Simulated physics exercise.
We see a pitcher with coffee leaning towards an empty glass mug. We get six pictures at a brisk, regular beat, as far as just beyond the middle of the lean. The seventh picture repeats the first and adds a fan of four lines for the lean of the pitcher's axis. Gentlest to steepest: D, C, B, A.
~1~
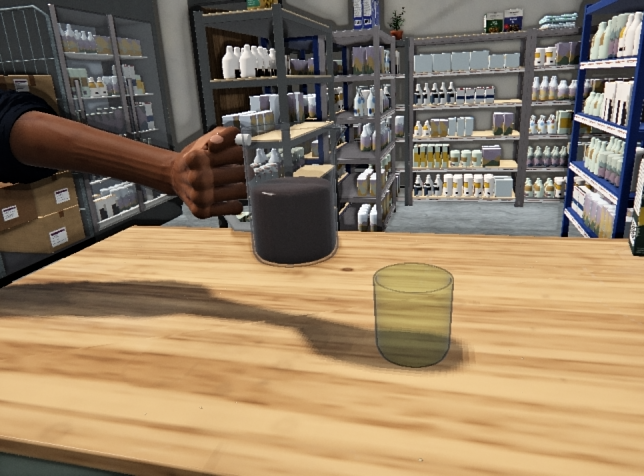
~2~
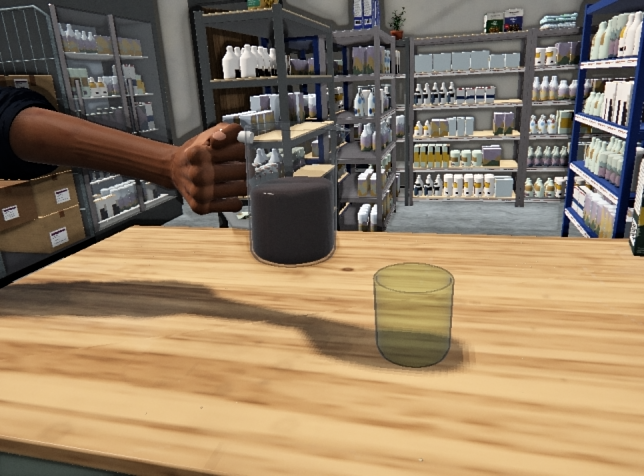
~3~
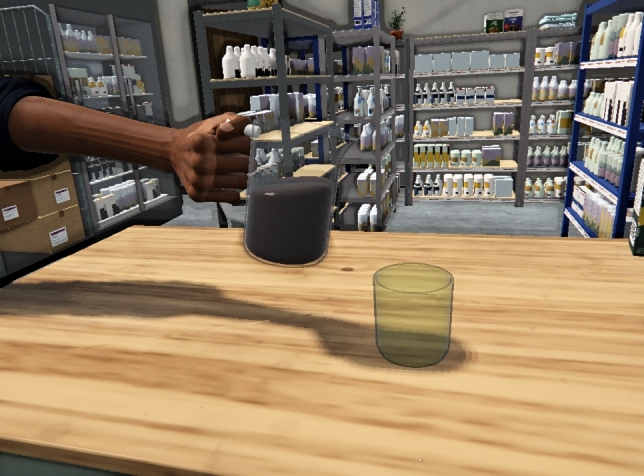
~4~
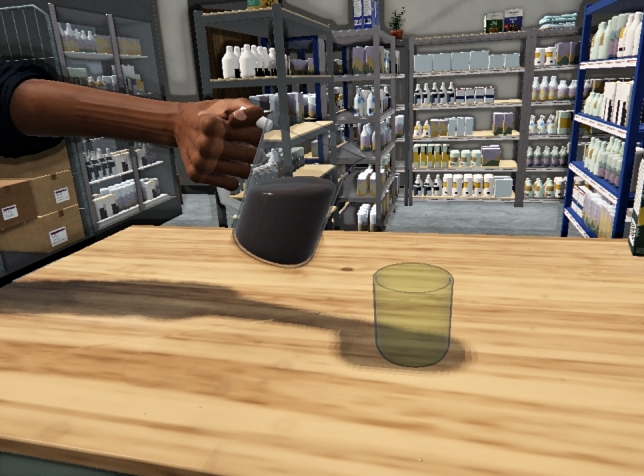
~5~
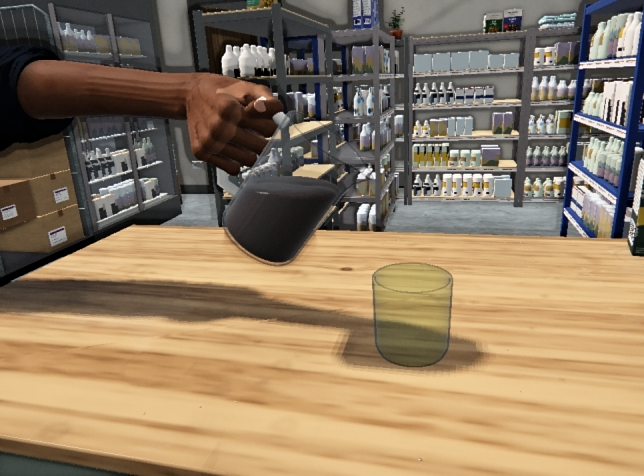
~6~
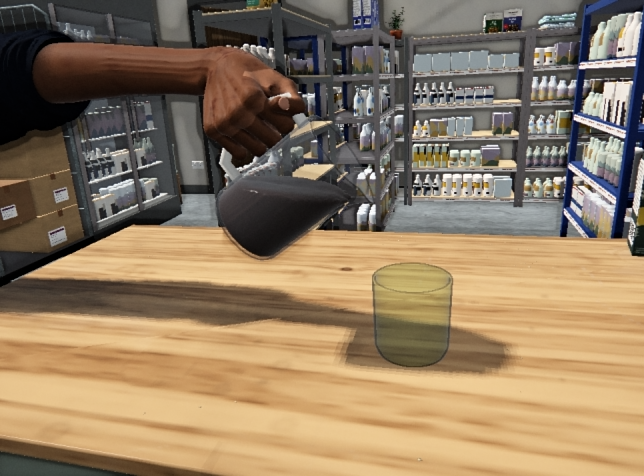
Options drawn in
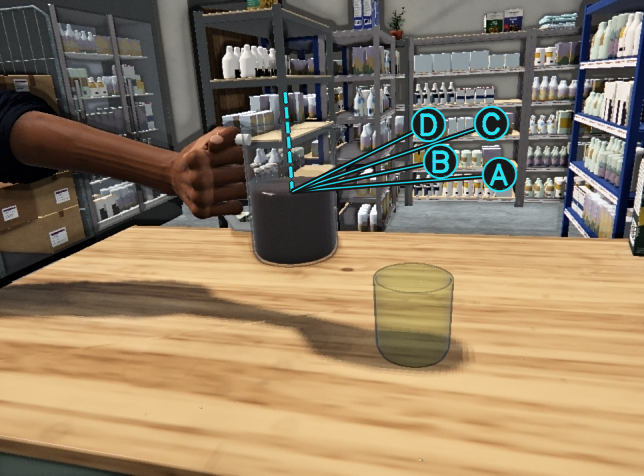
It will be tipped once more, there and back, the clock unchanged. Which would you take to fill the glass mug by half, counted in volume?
It is B.
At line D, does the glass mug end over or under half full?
Under half.
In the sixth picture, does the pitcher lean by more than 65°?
No, it does not.
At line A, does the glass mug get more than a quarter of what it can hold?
Yes, clearly.
On the marked copy, A at (482, 176); B at (423, 164); C at (474, 129); D at (413, 132).
With A, the glass mug ends with about 63 % of what it can hold; 4 % of the coffee is spilt.
With B, the glass mug ends with about 48 % of what it can hold.
With C, the glass mug ends with about 33 % of what it can hold.
With D, the glass mug ends with about 18 % of what it can hold.
